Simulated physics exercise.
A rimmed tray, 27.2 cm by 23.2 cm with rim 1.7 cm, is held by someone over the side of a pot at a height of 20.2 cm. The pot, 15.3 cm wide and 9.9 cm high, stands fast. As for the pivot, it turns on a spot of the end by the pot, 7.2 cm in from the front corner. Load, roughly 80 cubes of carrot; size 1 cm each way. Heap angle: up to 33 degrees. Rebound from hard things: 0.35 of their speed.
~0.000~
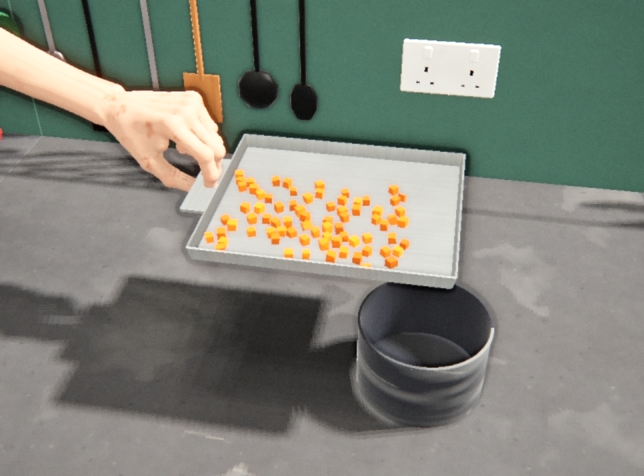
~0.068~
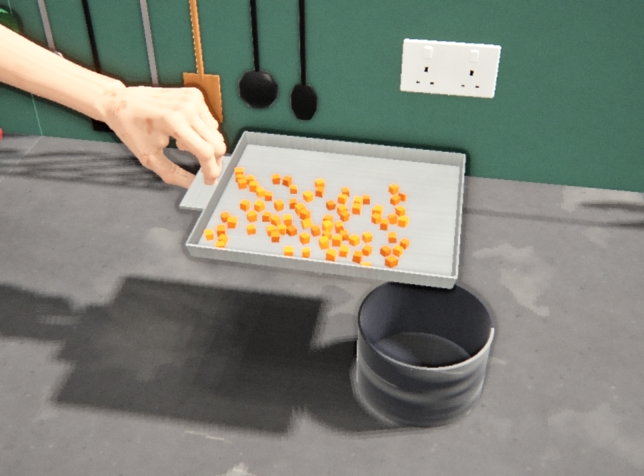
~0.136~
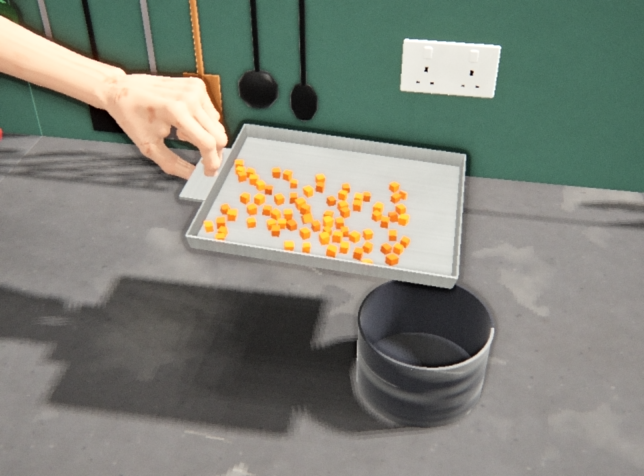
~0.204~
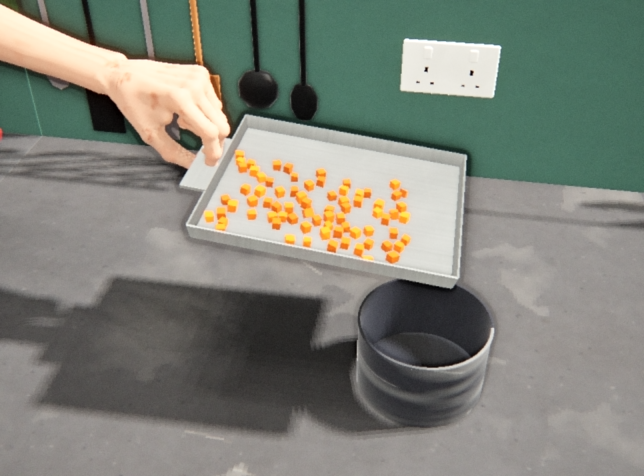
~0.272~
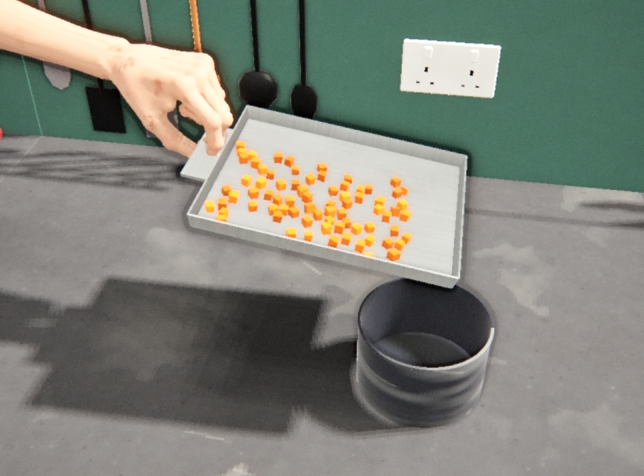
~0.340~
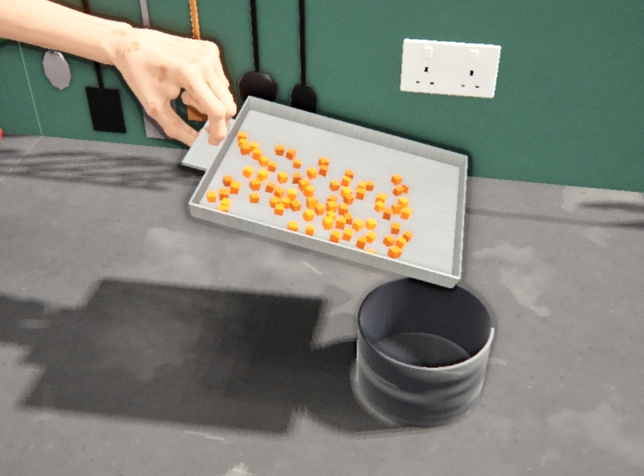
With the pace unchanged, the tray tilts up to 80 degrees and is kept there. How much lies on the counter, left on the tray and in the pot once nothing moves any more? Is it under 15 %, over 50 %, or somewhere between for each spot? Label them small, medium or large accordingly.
Counter - medium, tray - large, pot - small.
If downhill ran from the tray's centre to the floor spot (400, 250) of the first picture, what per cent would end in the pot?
About 5 per cent.
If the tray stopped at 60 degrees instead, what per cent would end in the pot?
The pot would get around 0 per cent.
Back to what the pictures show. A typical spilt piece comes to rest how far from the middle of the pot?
Distance: Around 26 cm.
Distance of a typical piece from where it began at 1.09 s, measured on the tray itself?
About 11 cm.
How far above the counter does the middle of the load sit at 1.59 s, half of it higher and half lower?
About 20 cm.
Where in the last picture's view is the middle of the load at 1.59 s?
Load centre: About (464, 225) px.
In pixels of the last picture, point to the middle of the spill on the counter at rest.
The spill is centred close to (588, 348).
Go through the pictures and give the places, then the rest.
Tray tilt 0 degrees, front corners at (191, 246) and (453, 275); middle of the pieces at (305, 216); pot at (425, 320), in the first picture.
Tray tilt 1 degrees, front corners at (190, 243) and (453, 275); middle of the pieces at (305, 215), in the second picture.
Tray tilt 3 degrees, front corners at (190, 234) and (454, 275), lowest corner right back; middle of the pieces at (305, 210), in the third picture.
Tray tilt 6 degrees, front corners at (191, 224) and (455, 275), lowest corner right back; middle of the pieces at (306, 204), in the fourth picture.
Tray tilt 9 degrees, front corners at (192, 213) and (456, 275), lowest corner right back; middle of the pieces at (307, 198), in the fifth picture.
Tray tilt 12 degrees, front corners at (194, 202) and (457, 275), lowest corner right back; middle of the pieces at (309, 192); pot at (425, 320). Its pace works out near 40 degrees a second, in the sixth picture.
Then, at 1.09 s, tilt 44 degrees; the tray holds 100 %, the pot 0 %.
Then, at 1.59 s, tilt 65 degrees; the tray holds 60 %, the pot 0 %.
After 2.16 s, tilt 80 degrees; the tray holds 55 %, the pot 0 %.
By 3.2 s all is still; counter 40 %, tray 55 %, pot 0 %.
